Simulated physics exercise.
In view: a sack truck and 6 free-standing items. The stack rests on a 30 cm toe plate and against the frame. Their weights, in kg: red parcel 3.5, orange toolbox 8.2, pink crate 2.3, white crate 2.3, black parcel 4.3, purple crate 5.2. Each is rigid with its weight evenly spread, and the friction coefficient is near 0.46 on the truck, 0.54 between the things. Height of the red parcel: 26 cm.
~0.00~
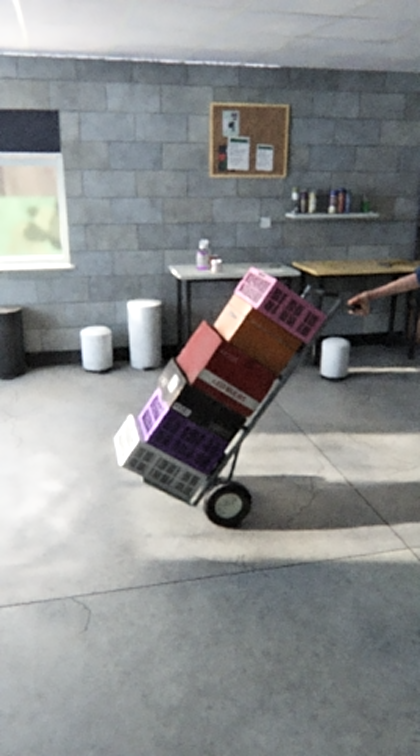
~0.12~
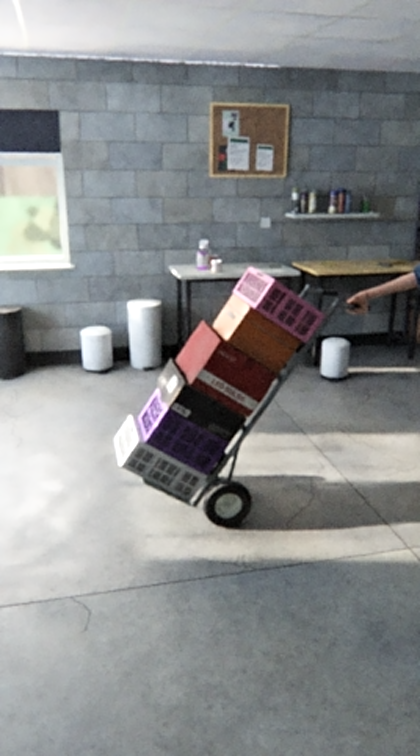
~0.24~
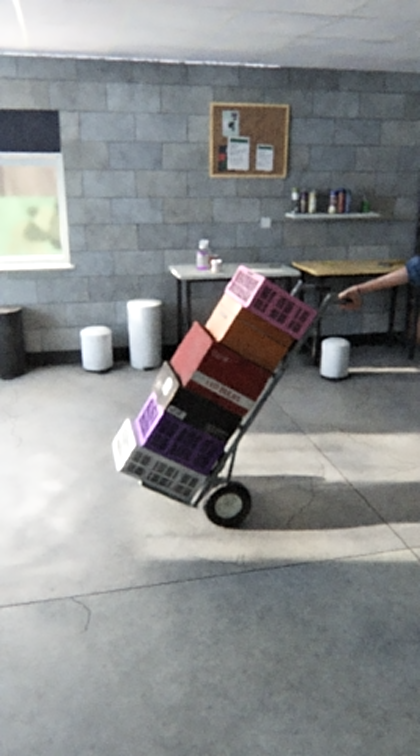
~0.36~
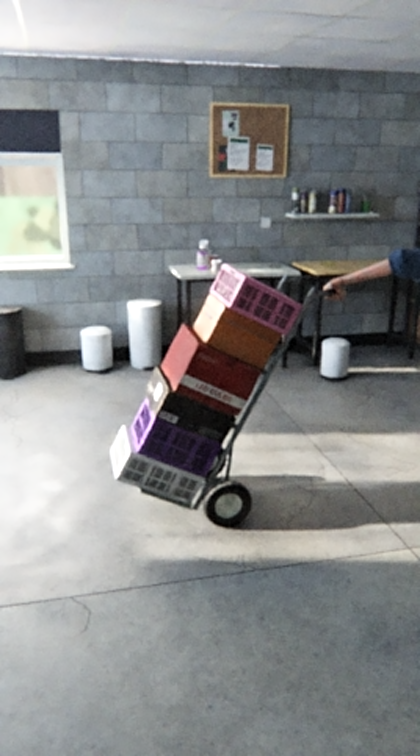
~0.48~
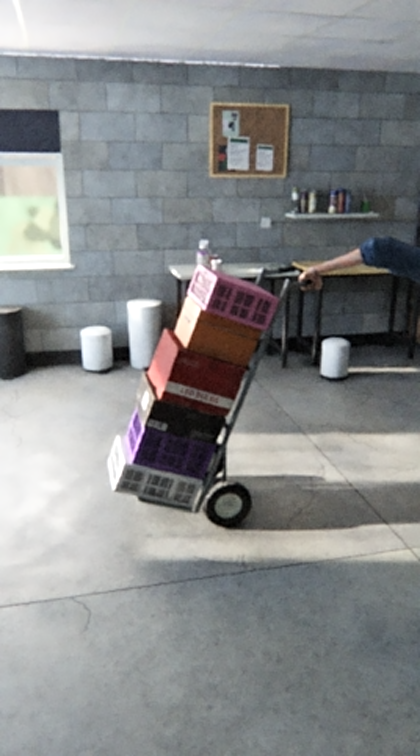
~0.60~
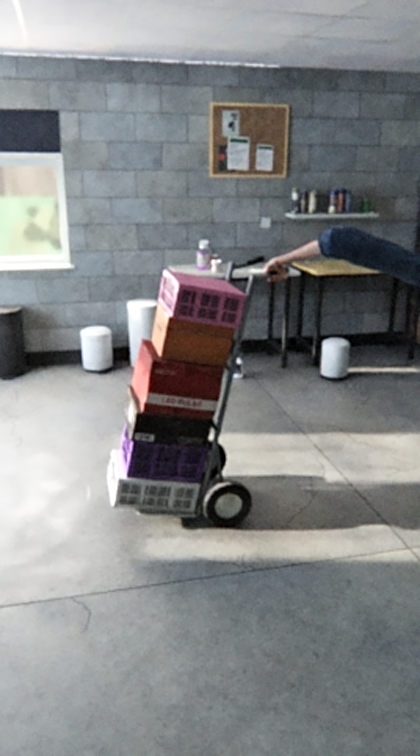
A sack truck stacked with colourful crates and boxes leaned back to the right, and a hand gripping its handle pushed it steadily up and leftward until the stack stood nearly upright.
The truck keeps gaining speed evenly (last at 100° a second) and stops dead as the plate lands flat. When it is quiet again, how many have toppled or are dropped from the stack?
Lost: Three or more.
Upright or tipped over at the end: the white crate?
The white crate keeps standing.
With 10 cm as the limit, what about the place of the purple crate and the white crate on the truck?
The purple crate leaves its spot; the white crate stays put.
Around 1.20 s, truck upright; orange toolbox tipped 27° against what carries it near (81, 347); red parcel tipped 27° against what carries it near (100, 390); pink crate tipped 27° against what carries it.
Around 1.60 s, truck upright; red parcel, orange toolbox and pink crate now dropped from the stack; black parcel tipped 61° against what carries it; purple crate tipped 61° against what carries it.
Finally (2.4 s), dropped from the stack, red parcel, orange toolbox, pink crate and black parcel; on their side or leaning hard on the truck, purple crate; the last one still in place (within 10 cm).
